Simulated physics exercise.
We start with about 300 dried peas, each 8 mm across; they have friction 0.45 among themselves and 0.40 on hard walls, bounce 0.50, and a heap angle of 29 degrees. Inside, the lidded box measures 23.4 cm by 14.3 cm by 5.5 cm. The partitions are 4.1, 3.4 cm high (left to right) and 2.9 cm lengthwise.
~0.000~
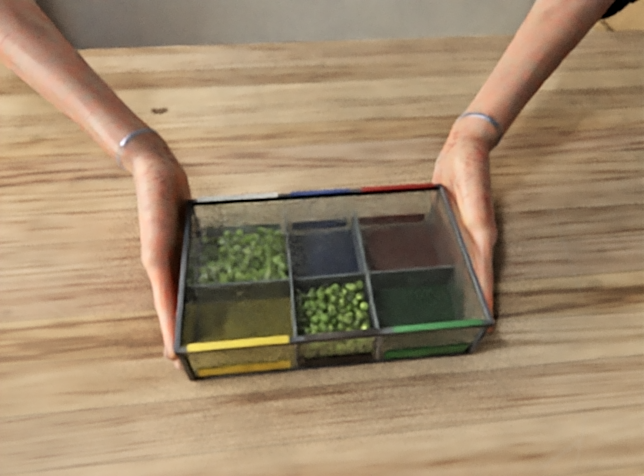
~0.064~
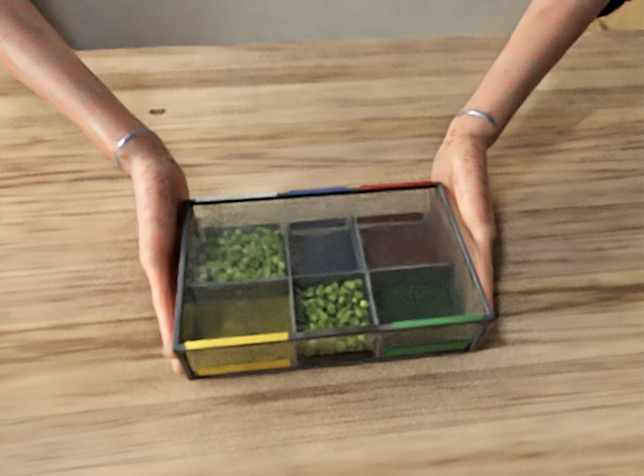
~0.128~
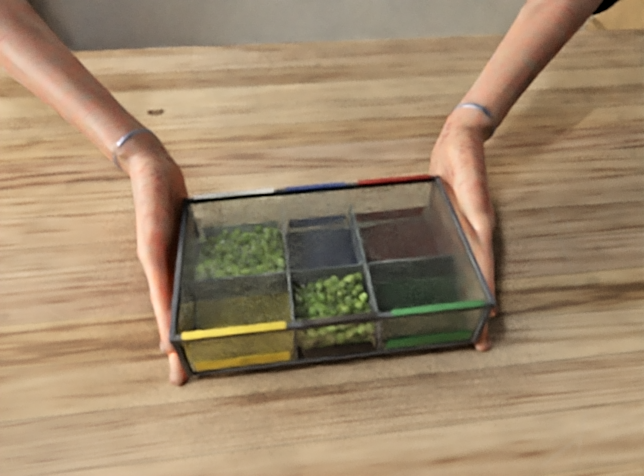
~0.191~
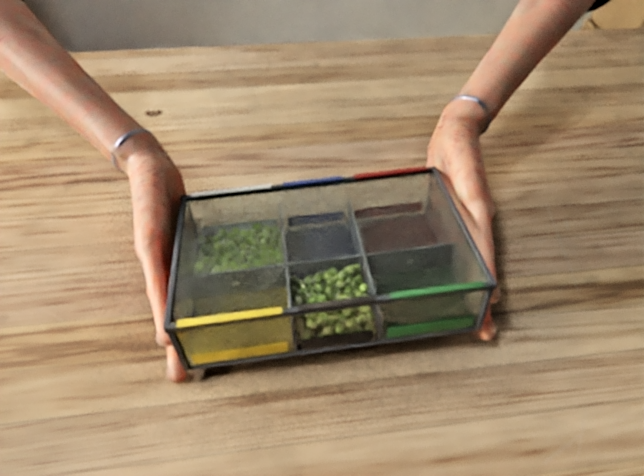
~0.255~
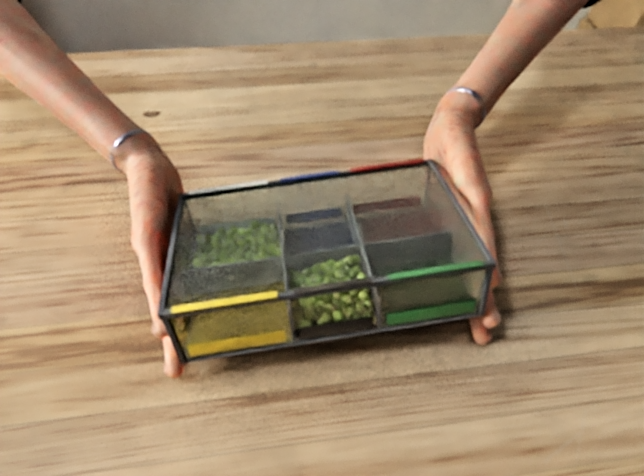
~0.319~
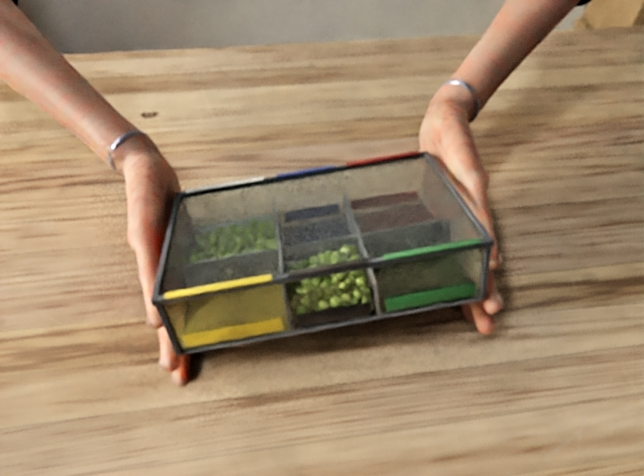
Two hands tilt a clear, dark-edged, divided box above a light wooden table, seen from above and in front by a camera that stays still. Green peas lie in the back left and front middle sections, with yellow trim at front left, green at front right, and blue and red along the back. Gripping both ends, the hands steadily raise the box's front, the right side slightly higher.
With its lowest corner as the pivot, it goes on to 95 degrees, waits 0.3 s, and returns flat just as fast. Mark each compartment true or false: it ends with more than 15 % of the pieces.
Red: False, blue: True, green: False, yellow: False, white: True, black: False.
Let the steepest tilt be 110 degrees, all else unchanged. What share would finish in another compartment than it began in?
About 50 per cent.
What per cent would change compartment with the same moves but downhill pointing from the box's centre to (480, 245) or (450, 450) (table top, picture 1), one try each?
Approximately 55 percent, then 55 percent.
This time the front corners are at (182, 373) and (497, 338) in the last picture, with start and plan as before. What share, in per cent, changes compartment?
Estimate: Around 45 %.
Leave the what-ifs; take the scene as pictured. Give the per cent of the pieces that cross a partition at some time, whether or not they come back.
45 %, roughly.
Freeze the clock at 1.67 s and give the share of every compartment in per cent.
In per cent: Red 0; blue 25; green 0; yellow 0; white 60; black 15.
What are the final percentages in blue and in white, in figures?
In the blue compartment 30 percent, in the white 65 percent.
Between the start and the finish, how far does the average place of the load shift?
Around 4.5 centimetres, start to finish.
After 1.67 s, tilt 95 degrees; blue 25 %, white 60 %, black 15 %.
After 2.57 s, tilt 47 degrees; blue 30 %, white 65 %, black 5 %.
After 3.47 s, tilt 0 degrees; blue 30 %, white 65 %, black 5 %.
At rest (4.1 s), red 0 %, blue 30 %, green 0 %, yellow 0 %, white 65 %, black 5 %.
